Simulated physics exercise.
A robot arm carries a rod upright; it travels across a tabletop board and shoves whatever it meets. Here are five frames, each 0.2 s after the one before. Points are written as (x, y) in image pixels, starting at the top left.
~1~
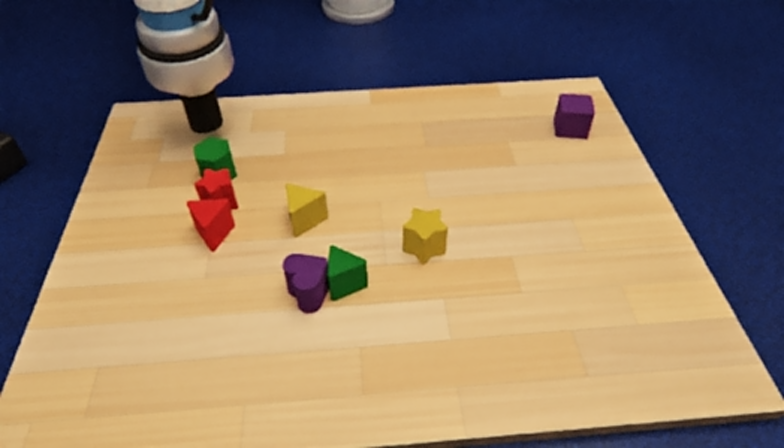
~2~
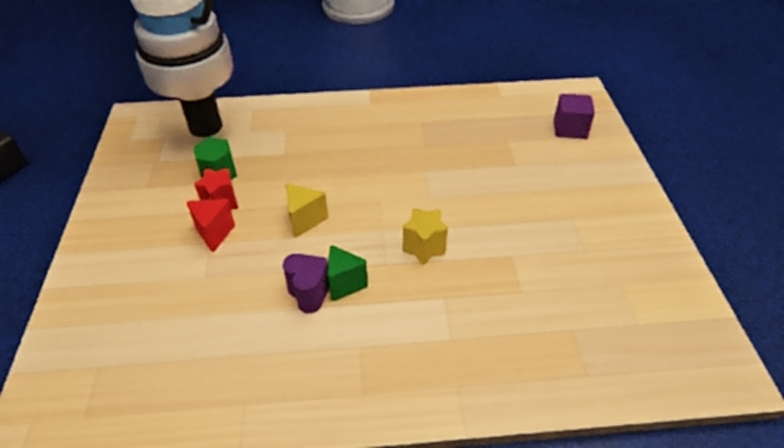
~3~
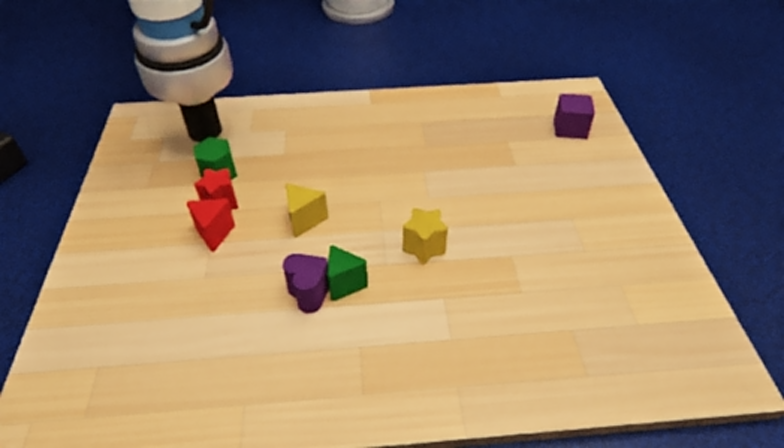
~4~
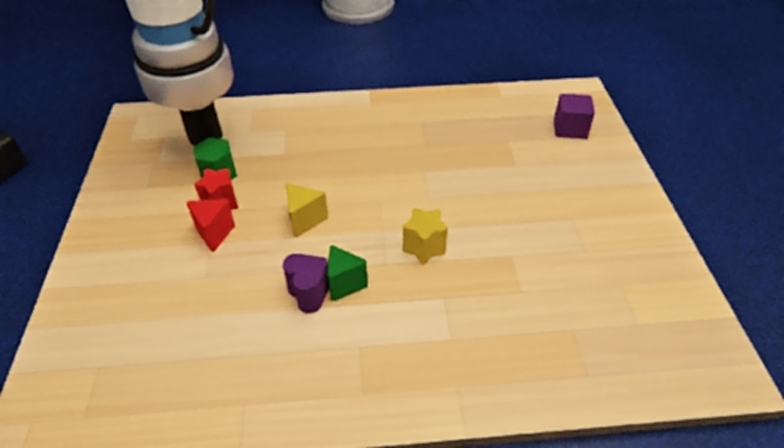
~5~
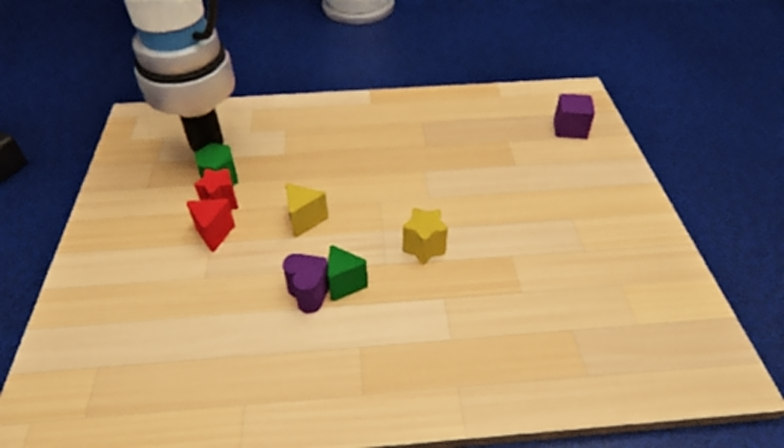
A robot arm's black rod eased down the board toward the green block above the red star and red triangle, and the green block shifted very slightly while the other blocks stayed still.
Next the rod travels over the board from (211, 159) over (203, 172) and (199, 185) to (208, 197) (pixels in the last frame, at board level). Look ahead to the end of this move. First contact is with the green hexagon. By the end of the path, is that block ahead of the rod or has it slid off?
Still in front.
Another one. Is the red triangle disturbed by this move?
By the last moment, the red triangle will have left its place.
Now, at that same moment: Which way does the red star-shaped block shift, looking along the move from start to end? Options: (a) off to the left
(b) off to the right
Correct choice: A.
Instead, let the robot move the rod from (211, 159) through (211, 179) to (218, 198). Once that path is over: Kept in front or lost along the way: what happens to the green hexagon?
That block remains ahead.
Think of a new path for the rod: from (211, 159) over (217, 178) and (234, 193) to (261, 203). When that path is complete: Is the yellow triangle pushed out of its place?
The answer is no.
What follows on the original path. Halfway along, rod at (194, 164); red triangle at (207, 211); green hexagon at (218, 165); red star-shaped block at (218, 188).
At the end, rod at (203, 182); red triangle at (211, 215), turned 35° clockwise; green hexagon at (235, 175), turned 30° anticlockwise; red star-shaped block at (239, 200).
